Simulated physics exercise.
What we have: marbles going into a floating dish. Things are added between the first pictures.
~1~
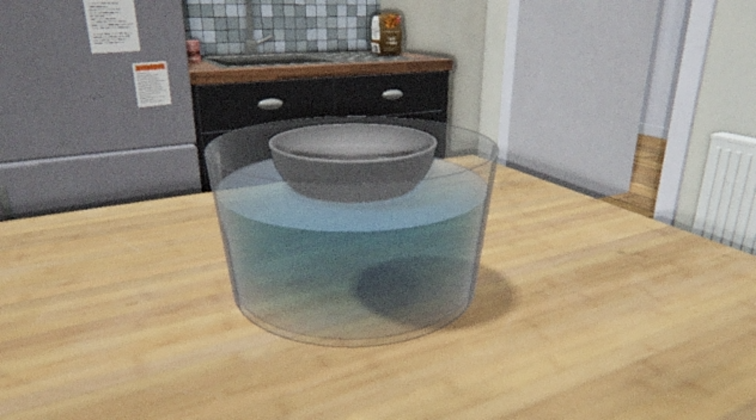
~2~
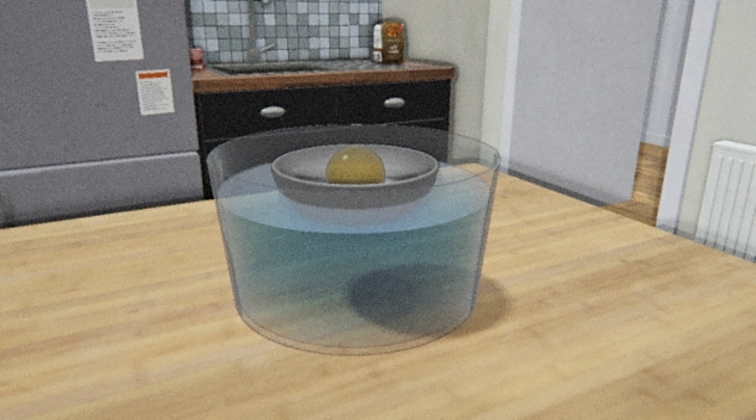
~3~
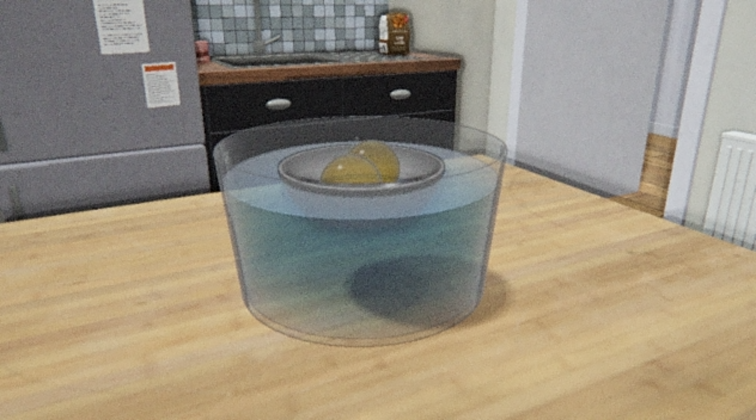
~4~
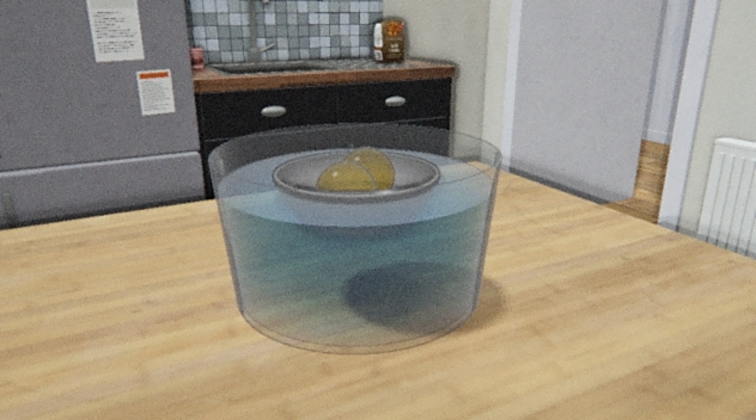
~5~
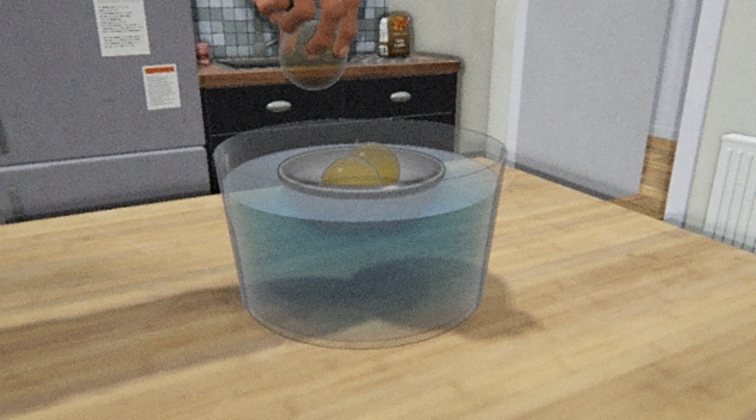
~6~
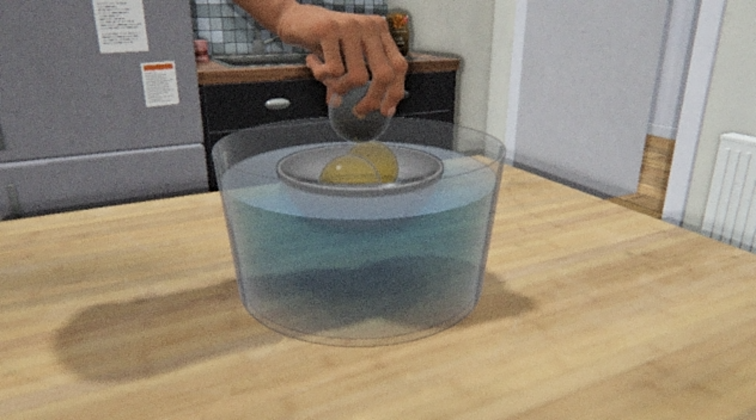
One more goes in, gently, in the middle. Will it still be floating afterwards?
The dish is swamped.
Shortly, the glass marble is in and the dish dips.
Then, water pours in over its edge.
At the finish, the dish lies on the bottom with its load.
